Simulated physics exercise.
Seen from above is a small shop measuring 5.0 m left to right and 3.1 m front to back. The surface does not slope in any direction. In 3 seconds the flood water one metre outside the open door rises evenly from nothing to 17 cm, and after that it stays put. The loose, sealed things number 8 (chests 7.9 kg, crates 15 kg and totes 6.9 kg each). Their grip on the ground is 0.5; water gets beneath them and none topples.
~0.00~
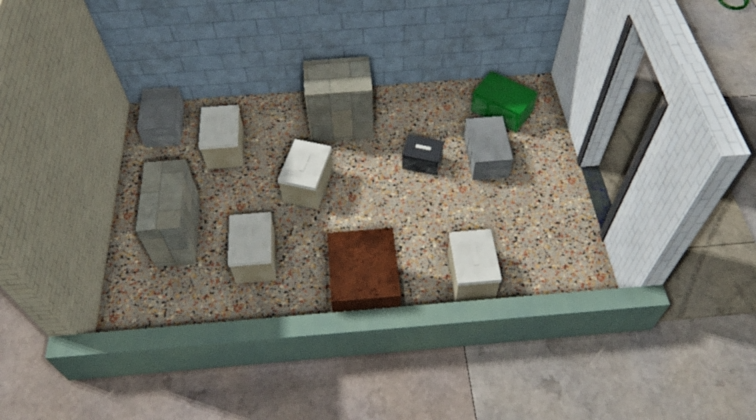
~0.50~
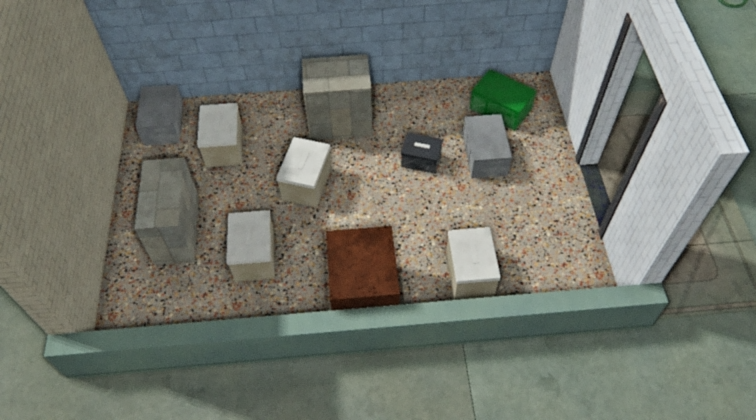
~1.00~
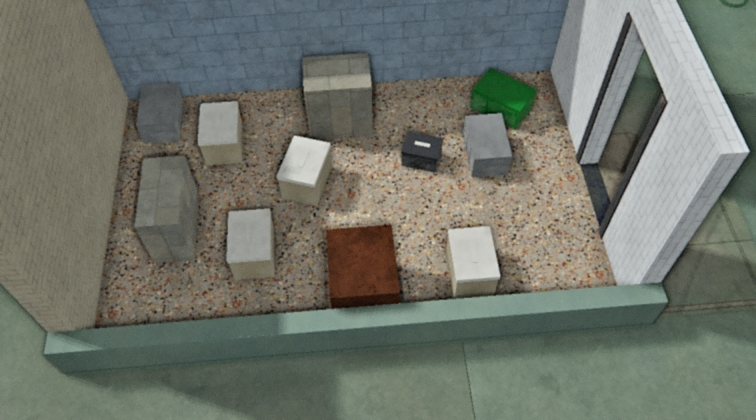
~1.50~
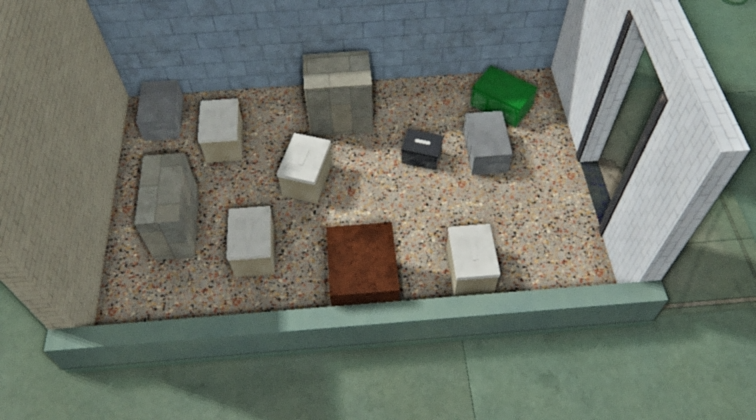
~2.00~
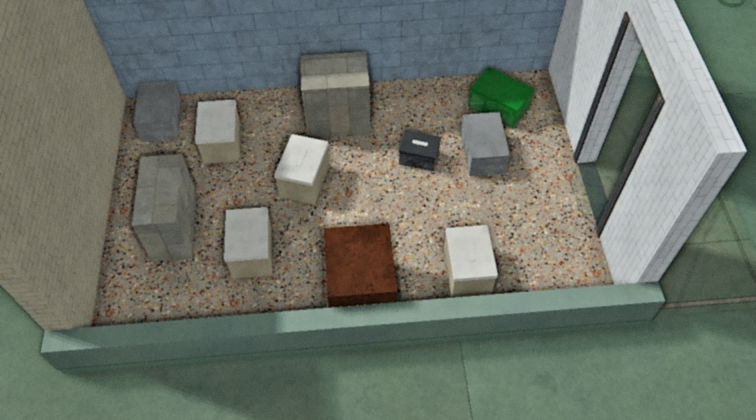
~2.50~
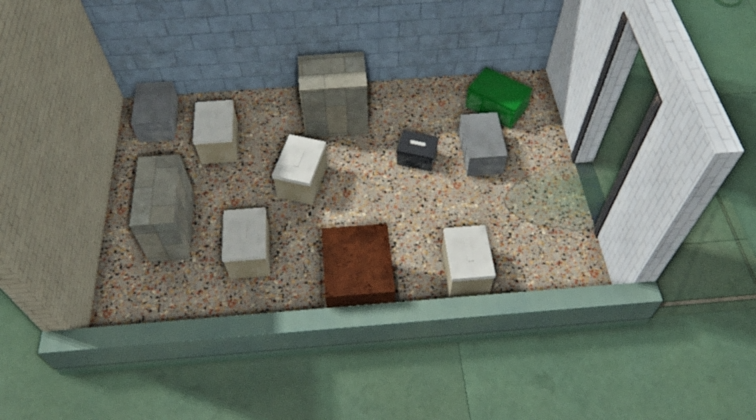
Small walled shop with scattered crates and boxes staying still as greenish water spreads outside, then starts entering by the doorway.
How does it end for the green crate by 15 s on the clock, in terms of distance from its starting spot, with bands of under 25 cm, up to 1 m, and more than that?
I'd say it remains nearby.
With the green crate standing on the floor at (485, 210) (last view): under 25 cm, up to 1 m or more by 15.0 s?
Outcome - it ends up well away.
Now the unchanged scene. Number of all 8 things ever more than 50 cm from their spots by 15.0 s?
I get 6.
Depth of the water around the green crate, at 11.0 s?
Close to 5 centimetres.
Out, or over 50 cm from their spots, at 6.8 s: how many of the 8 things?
My count gives 0.
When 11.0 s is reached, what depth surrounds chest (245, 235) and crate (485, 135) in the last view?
I'd estimate 5 cm for the first and 5 cm for the second.
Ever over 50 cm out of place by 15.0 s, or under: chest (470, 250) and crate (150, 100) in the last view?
First greater, then smaller.
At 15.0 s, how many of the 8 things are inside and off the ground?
I'd say 7 of them.
After 3.5 s the green crate is near (500, 88), 0.0 m from its start, aground; 0 afloat.
After 6.8 s the green crate is near (500, 88), 0.0 m from its start, aground; 1 afloat.
After 11.0 s the green crate is near (500, 88), 0.0 m from its start, aground; 5 afloat.
After 15.0 s the green crate is near (500, 88), 0.0 m from its start, aground; 7 afloat.
